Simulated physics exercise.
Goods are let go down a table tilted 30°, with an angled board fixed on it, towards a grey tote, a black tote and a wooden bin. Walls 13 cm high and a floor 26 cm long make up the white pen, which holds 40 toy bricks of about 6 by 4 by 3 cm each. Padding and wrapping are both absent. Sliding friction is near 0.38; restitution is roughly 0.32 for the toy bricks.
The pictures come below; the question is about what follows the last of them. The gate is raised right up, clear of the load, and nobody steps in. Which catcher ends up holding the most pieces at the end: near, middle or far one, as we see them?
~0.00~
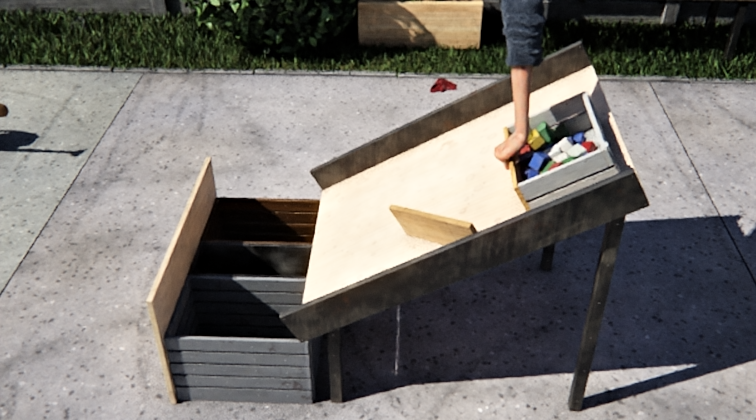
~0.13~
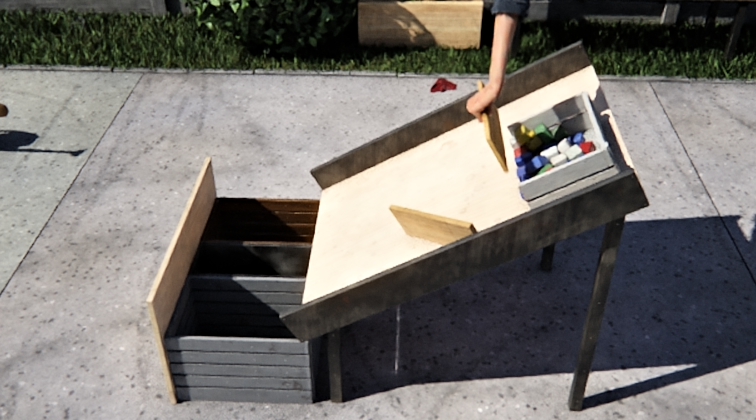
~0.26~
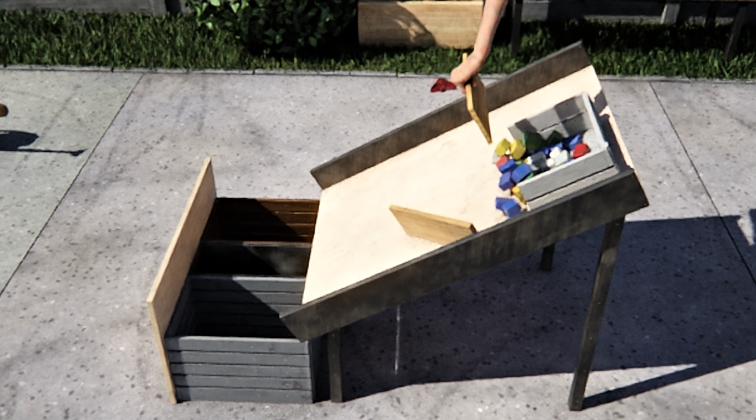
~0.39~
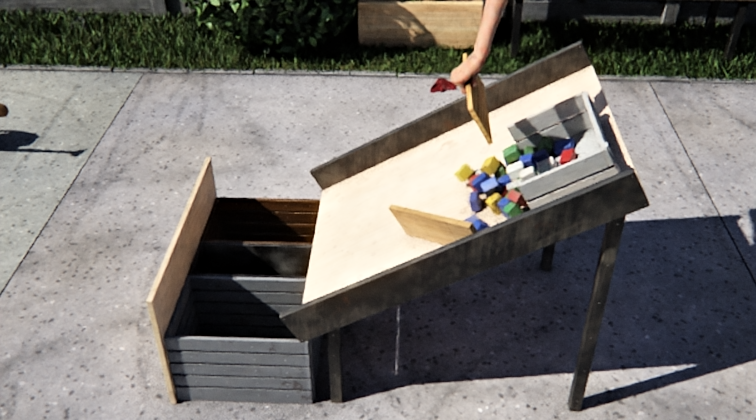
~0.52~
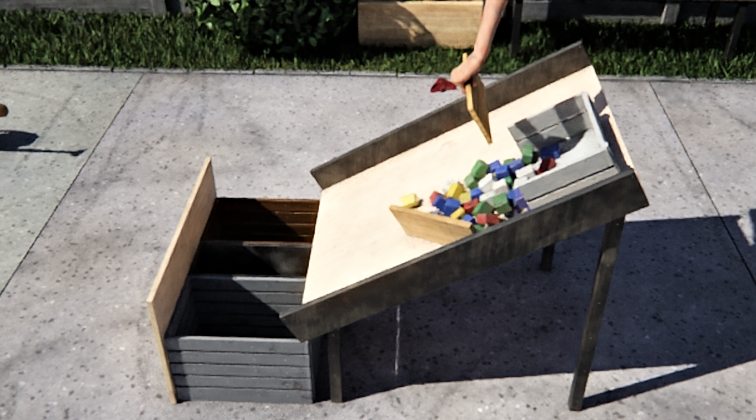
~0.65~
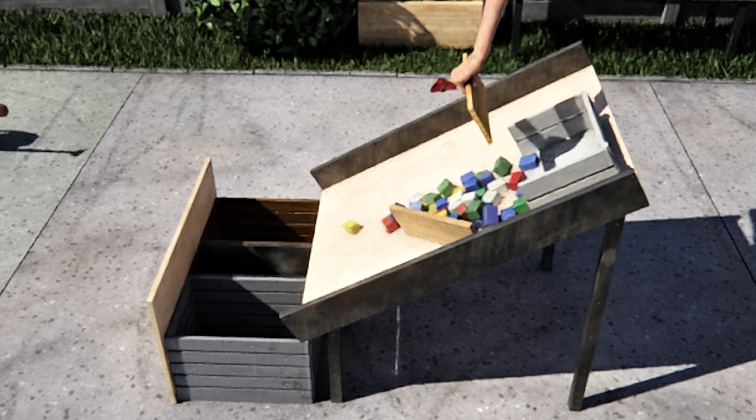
The pile builds up in the mid spot.
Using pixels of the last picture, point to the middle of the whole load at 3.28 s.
Somewhere near (246, 313) in pixels.
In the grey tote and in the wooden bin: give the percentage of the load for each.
Roughly 0 and 15 per cent.
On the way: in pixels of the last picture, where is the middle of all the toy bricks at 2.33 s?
Somewhere near (244, 318) in the last picture's pixels.
After 1.07 s, 5 in the black tote, 32 on the slope and 3 in the air.
After 1.60 s, 18 in the black tote, 6 in the wooden bin and 16 on the slope.
After 2.33 s, 1 in the grey tote, 22 in the black tote, 6 in the wooden bin, 9 on the slope and 2 in the air.
When it is over (at 3.28 s), 1 in the grey tote, 26 in the black tote, 6 in the wooden bin and 7 on the slope.
